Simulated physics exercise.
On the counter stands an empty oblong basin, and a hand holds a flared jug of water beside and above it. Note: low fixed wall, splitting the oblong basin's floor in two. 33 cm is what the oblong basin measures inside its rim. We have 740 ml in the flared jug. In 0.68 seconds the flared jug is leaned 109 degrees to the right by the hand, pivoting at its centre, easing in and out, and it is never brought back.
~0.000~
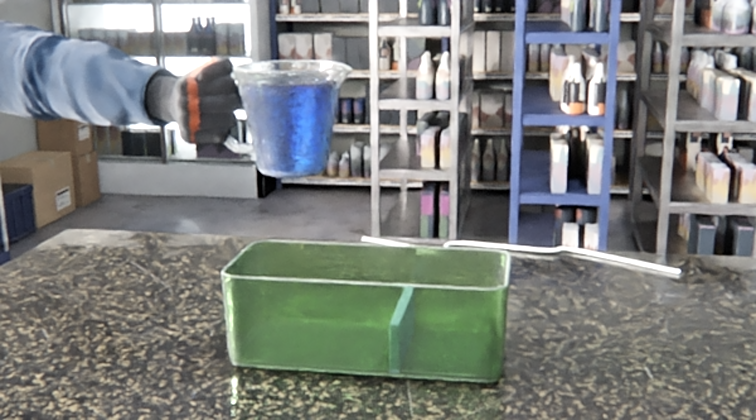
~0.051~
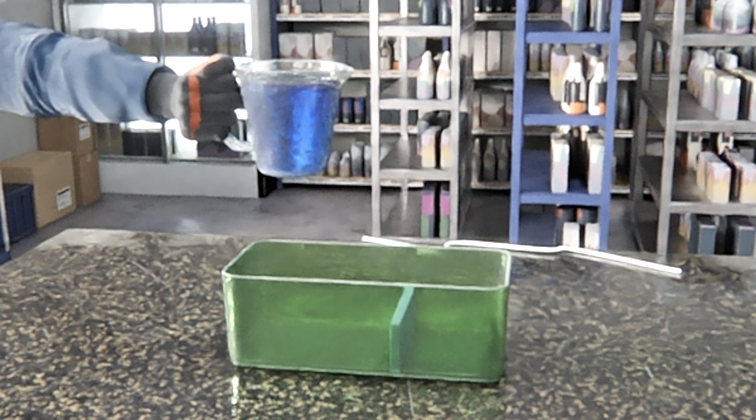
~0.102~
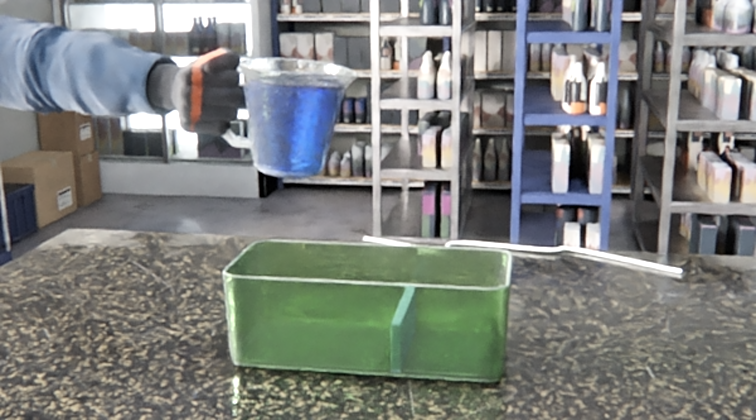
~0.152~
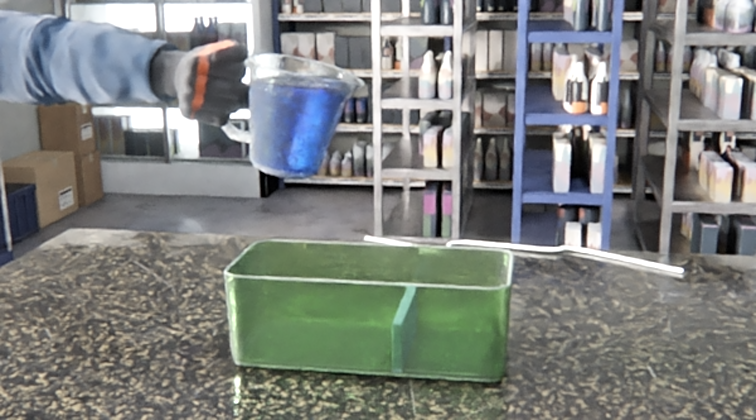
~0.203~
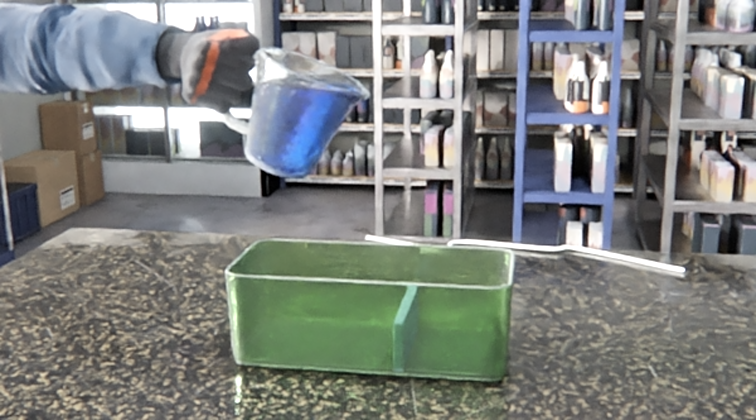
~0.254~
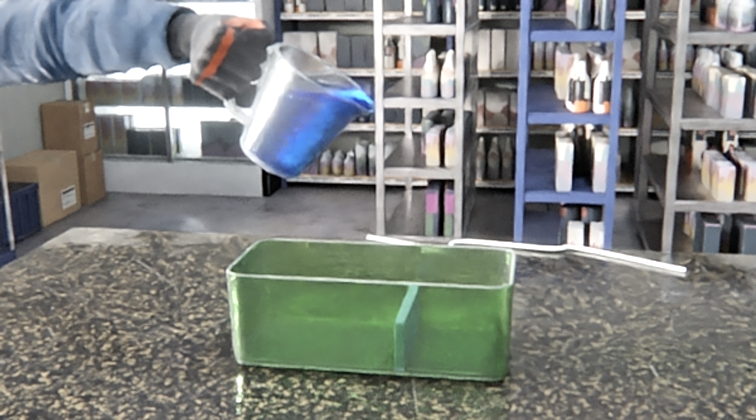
A gloved hand tilting a clear jug of blue liquid to the right above an empty green oblong basin with a low divider.
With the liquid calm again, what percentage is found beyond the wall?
Beyond the wall there is roughly 45 percent.
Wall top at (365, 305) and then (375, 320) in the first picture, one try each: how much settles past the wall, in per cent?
95 % and 90 %.
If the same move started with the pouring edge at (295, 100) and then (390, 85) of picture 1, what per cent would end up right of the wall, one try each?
Try 1: 5 %; try 2: 80 %.
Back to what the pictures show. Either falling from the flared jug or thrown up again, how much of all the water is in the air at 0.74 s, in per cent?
Roughly 18 per cent.
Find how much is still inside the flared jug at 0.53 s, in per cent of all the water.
Fraction remaining: Approx. 44 per cent.
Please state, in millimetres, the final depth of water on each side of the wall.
Depths at rest: Left around 14 mm, right around 22 mm.
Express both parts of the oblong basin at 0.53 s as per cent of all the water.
Lab note: Left near 0, right near 22.
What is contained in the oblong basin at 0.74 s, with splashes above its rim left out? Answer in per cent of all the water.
Close to 78 in a hundred.
After 0.53 s the tilt is 97° and 44 per cent is still to pour, 0 is left of the wall and 22 right of it.
After 0.74 s the tilt is 109° and 5 per cent is still to pour, 35 is left of the wall and 43 right of it.
After 0.95 s the tilt is 109° and 0 per cent is still to pour, 50 is left of the wall and 45 right of it.
After 1.18 s the tilt is 109° and 0 per cent is still to pour, 51 is left of the wall and 45 right of it.
In the end 52 per cent lies left of the wall, 45 right of it and 4 outside.
